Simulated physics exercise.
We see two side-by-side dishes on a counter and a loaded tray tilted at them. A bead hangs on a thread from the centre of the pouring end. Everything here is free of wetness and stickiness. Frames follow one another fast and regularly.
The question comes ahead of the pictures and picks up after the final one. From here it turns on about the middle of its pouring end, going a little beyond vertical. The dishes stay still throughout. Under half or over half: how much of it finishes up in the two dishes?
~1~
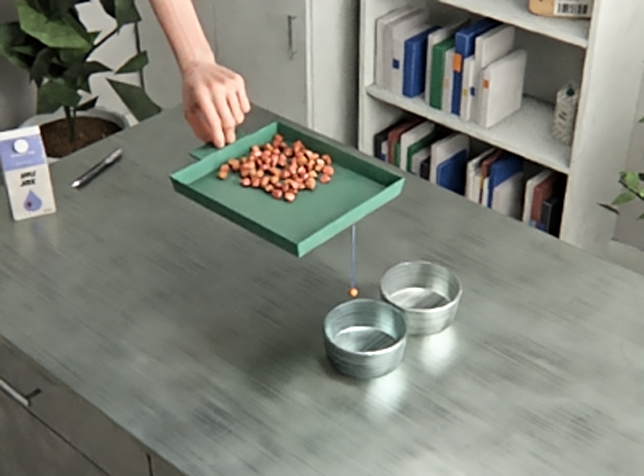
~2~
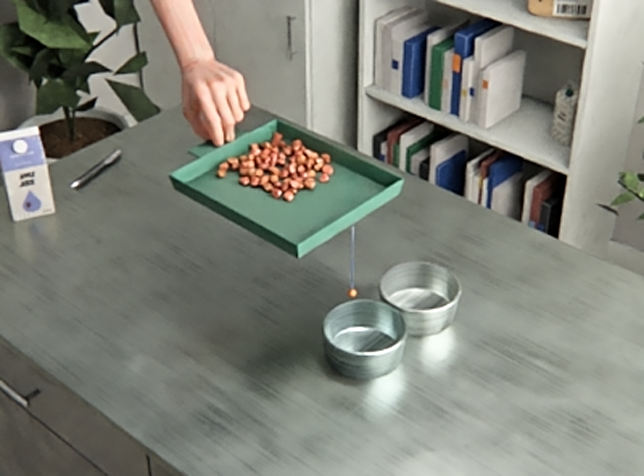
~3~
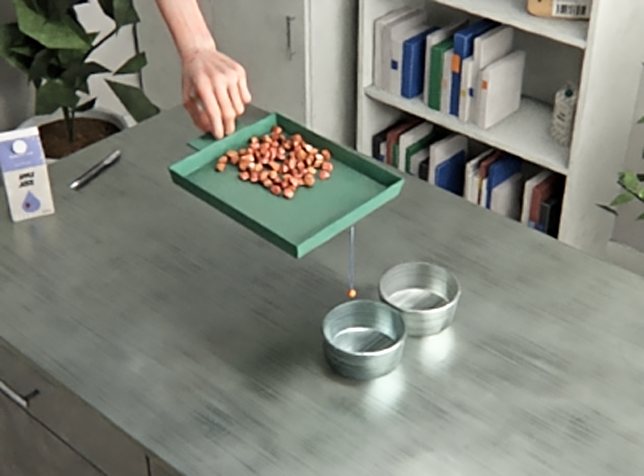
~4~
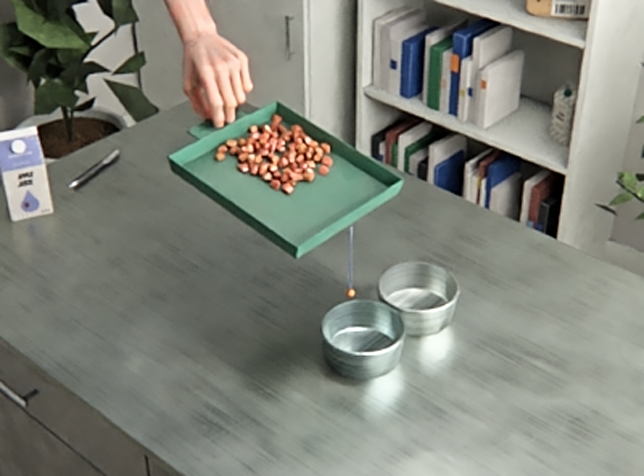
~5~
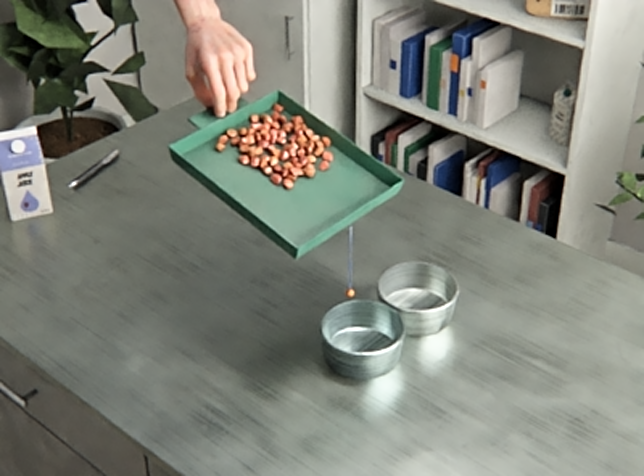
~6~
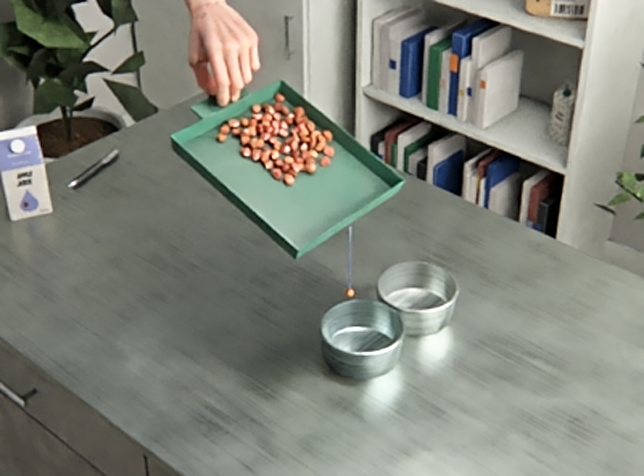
Over half.
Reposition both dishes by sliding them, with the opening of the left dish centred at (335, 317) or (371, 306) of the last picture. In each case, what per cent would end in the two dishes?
30 and 50 %.
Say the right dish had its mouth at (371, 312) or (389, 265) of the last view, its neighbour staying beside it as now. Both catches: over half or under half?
First above a half, then below a half.
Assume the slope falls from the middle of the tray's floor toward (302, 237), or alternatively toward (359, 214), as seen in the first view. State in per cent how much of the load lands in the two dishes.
I'd say roughly 0 percent with the first slope, 100 percent with the other.
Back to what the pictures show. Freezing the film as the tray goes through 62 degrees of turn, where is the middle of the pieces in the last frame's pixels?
About (358, 209).
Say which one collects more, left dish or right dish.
It turns out to be the left-positioned one.
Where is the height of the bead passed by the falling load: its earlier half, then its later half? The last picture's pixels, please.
Earlier half at (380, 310), later half at (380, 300).
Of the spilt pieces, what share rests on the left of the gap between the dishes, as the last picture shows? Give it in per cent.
Roughly 60 in a hundred.
Soon after the last picture, tray tipped steeply; nearly all on the tray; a small part in the air.
A little later, tray tipped past a quarter turn; about two thirds on the tray; a small part in the left dish; a stray few in the right dish; a small part outside both; a small part in the air.
Later still, tray tipped past a quarter turn; about two thirds in the left dish; about a quarter in the right dish; about a quarter outside both.
At rest, tray tipped past a quarter turn; about two thirds in the left dish; about a quarter in the right dish; about a quarter outside both.
